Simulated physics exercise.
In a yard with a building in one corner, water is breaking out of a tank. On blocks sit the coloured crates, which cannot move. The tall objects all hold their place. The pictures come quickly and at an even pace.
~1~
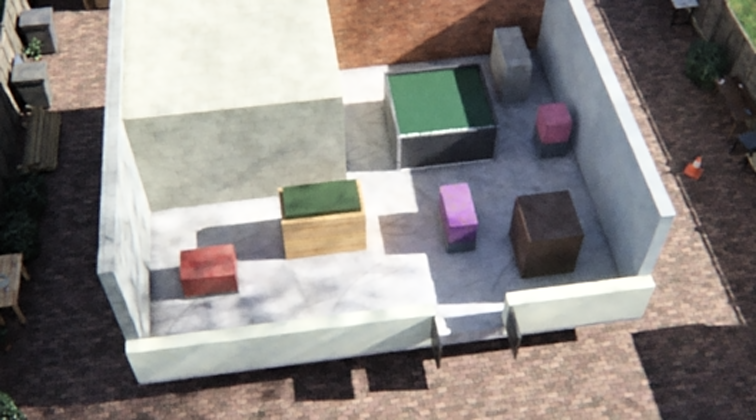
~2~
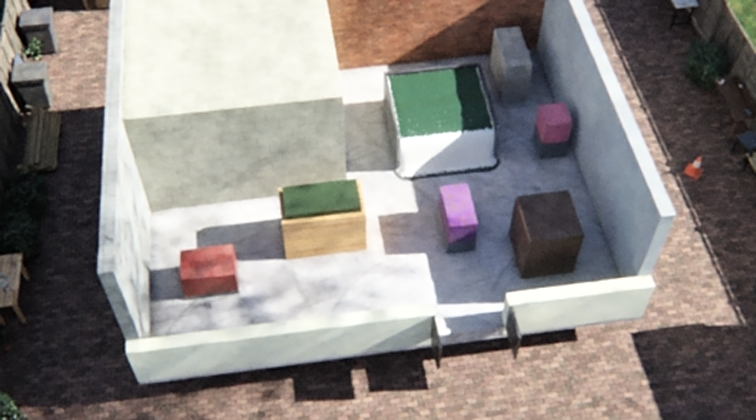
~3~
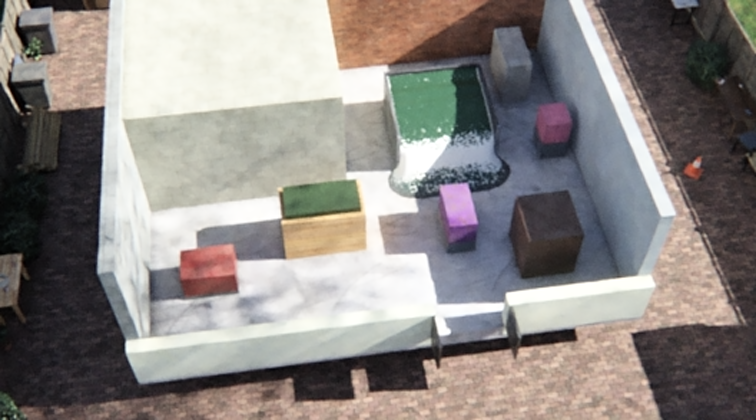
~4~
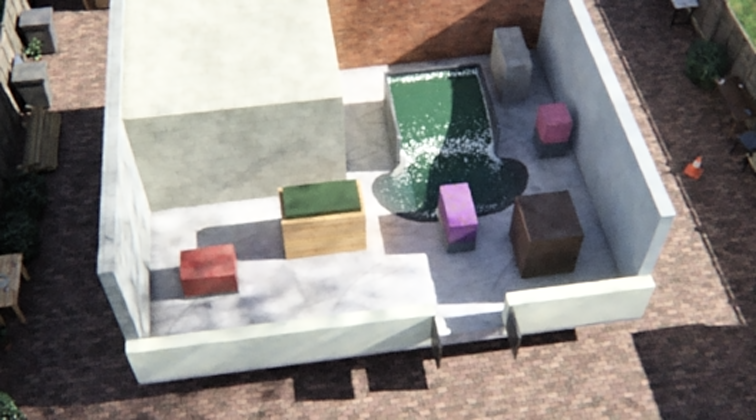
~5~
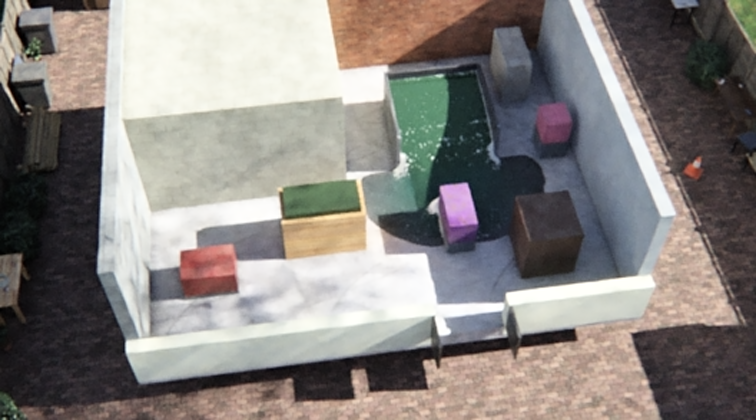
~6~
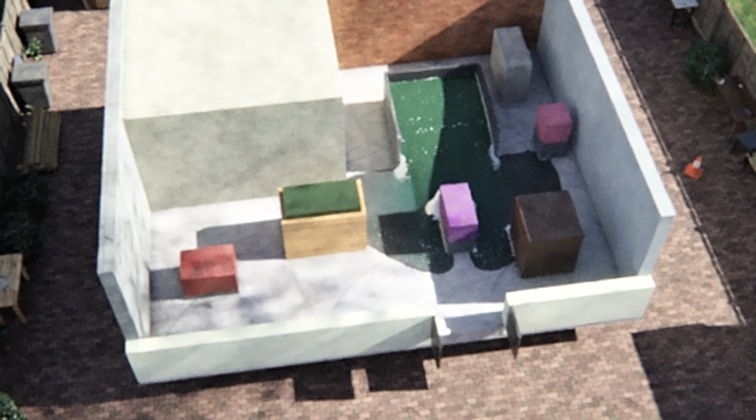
A walled yard with a pale building filling its back left corner is seen from high above, with brick paving outside. A green-topped tank stands near the brick back wall, with a red crate and a green-topped wooden box at left, and purple, dark brown, pink and grey blocks at right. Green water bursts from the tank's near side, spreads forward and flows around the purple crate, while the camera and blocks stay still.
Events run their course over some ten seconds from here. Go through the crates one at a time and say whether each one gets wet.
The purple crate comes out wet. The red crate comes out wet. The pink crate comes out dry.
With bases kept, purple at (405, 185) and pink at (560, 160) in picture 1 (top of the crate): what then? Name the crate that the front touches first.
That's the purple one.
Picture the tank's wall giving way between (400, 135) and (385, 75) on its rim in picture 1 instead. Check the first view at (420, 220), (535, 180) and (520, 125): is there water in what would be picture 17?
Spot one: Reached by the flood. Spot two: Spared by the leak. Spot three: Spared by the leak.
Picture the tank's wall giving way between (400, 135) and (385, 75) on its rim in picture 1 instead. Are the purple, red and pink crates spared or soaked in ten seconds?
In my view the purple crate is never reached; as for the red crate, it gets reached; the pink crate is never reached.
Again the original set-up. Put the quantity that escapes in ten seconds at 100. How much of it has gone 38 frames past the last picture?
Note - share reached: 85 %.
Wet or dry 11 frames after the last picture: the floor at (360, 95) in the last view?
That point would be spared.
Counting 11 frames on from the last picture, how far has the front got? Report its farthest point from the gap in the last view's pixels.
The farthest wet spot is near (212, 353).
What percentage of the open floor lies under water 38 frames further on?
It comes to roughly 85 in a hundred.
A moment on, water covers 40 % of the floor; the purple crate water round its plinth, the red crate not reached, the pink crate water round its plinth.
Next, water covers 50 % of the floor; the purple crate water round its plinth, the red crate not reached, the pink crate water round its plinth.
Then, water covers 70 % of the floor; the purple crate water round its plinth, the red crate water round its plinth, the pink crate water round its plinth.
Later, water covers 85 % of the floor; the purple crate water round its plinth, the red crate water round its plinth, the pink crate water round its plinth.
In the end, water covers 95 % of the floor; the purple crate was topped, the red crate was topped, the pink crate stayed above the water.
